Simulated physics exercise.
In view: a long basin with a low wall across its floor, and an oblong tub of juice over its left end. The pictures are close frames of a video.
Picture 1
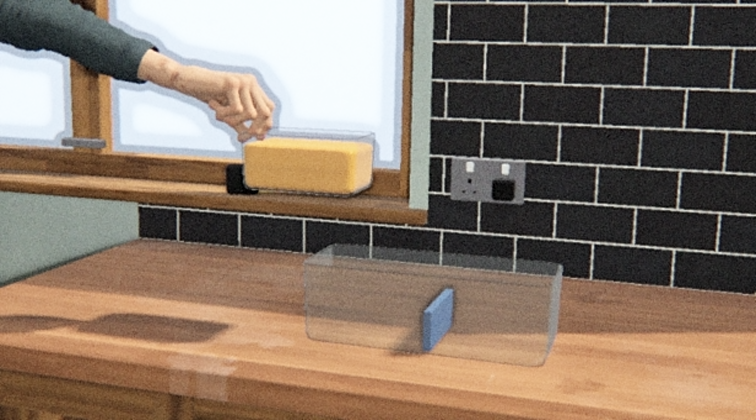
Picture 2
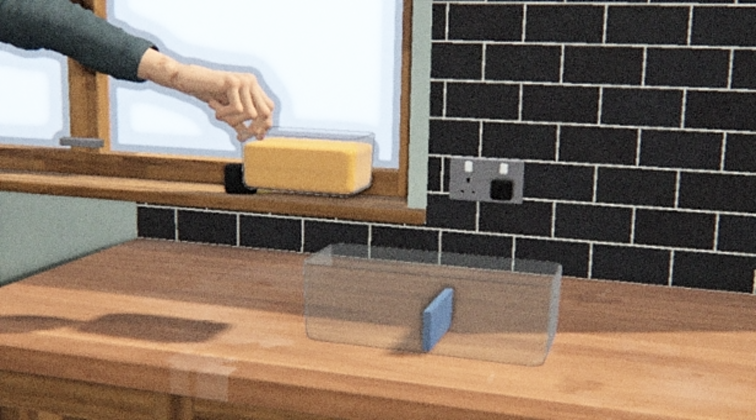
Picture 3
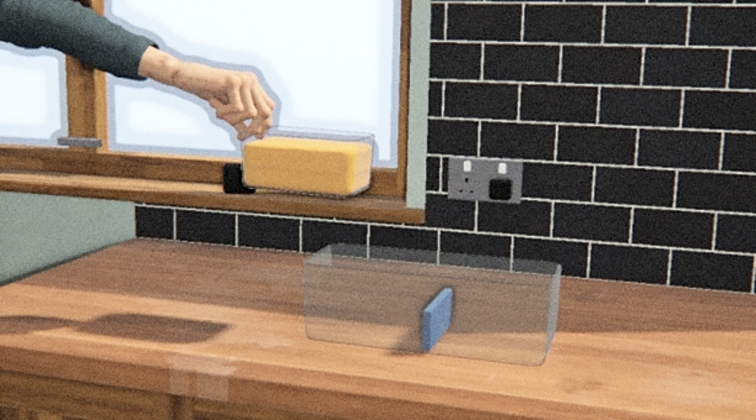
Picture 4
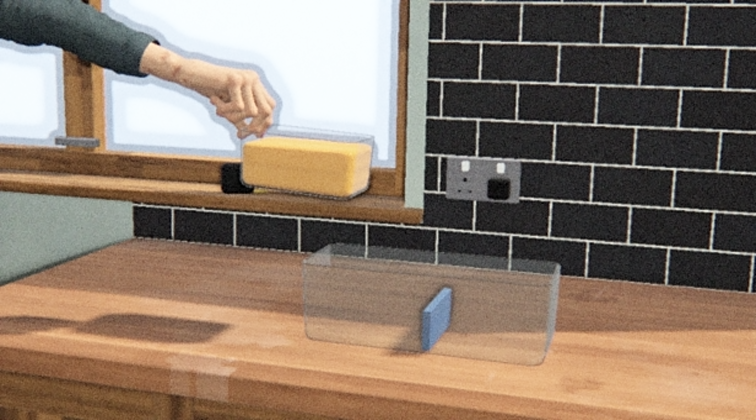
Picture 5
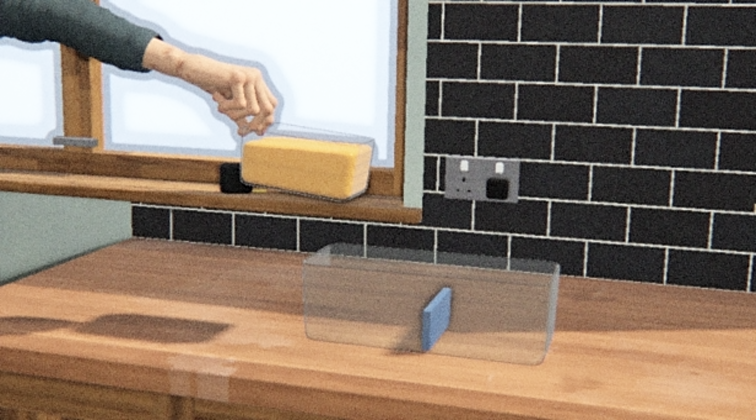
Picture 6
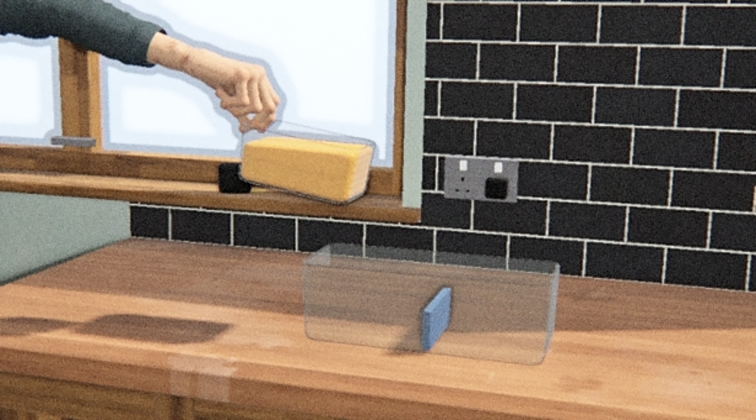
A hand holding a clear oblong tub of yellow juice at a windowsill stays nearly still, then tilts it slightly, its right end dipping, above the left side of a long clear basin with a low blue wall inside.
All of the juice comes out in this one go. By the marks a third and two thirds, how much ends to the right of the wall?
It comes to not even a third.
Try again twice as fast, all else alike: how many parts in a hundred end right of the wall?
Close to 10 per cent.
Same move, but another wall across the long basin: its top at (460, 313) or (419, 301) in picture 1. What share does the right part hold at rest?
The first gives 10 %, the second 40 %.
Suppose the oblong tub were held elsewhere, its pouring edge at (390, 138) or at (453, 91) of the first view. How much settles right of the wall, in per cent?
Near 45 % and 80 %.
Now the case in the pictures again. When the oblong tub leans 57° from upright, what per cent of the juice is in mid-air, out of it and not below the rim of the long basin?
Some 30 per cent.
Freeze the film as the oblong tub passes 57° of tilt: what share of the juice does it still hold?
Near 55 %.
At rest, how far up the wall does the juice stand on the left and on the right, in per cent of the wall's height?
Left about 70, right about 0.
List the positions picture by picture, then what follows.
Tilt 0°; pouring edge (366, 137); surface from (257, 142) to (365, 148); the long basin's rim runs from (318, 254) to (557, 276); the wall's top is at (439, 301), in the first frame.
Tilt 0°; pouring edge (366, 137); surface from (256, 141) to (365, 148), in the second frame.
Tilt 1°; pouring edge (366, 139); surface from (256, 141) to (365, 148), in the third frame.
Tilt 3°; pouring edge (366, 141); surface from (256, 141) to (365, 149), in the fourth frame.
Tilt 6°; pouring edge (366, 144); surface from (256, 141) to (365, 150), in the fifth frame.
Tilt 9°; pouring edge (367, 148); surface from (256, 141) to (366, 151), in the sixth frame.
A moment on, the oblong tub is tipped part way and 57 per cent is still to pour, 12 is left of the wall and 0 right of it.
Next, the oblong tub is tipped on its side and 13 per cent is still to pour, 68 is left of the wall and 1 right of it.
Then the oblong tub is tipped on its side and 2 per cent is still to pour, 86 is left of the wall and 1 right of it.
Later the oblong tub is tipped on its side and 0 per cent is still to pour, 89 is left of the wall and 1 right of it.
Finally, 89 per cent lies left of the wall, 1 right of it and 10 outside.
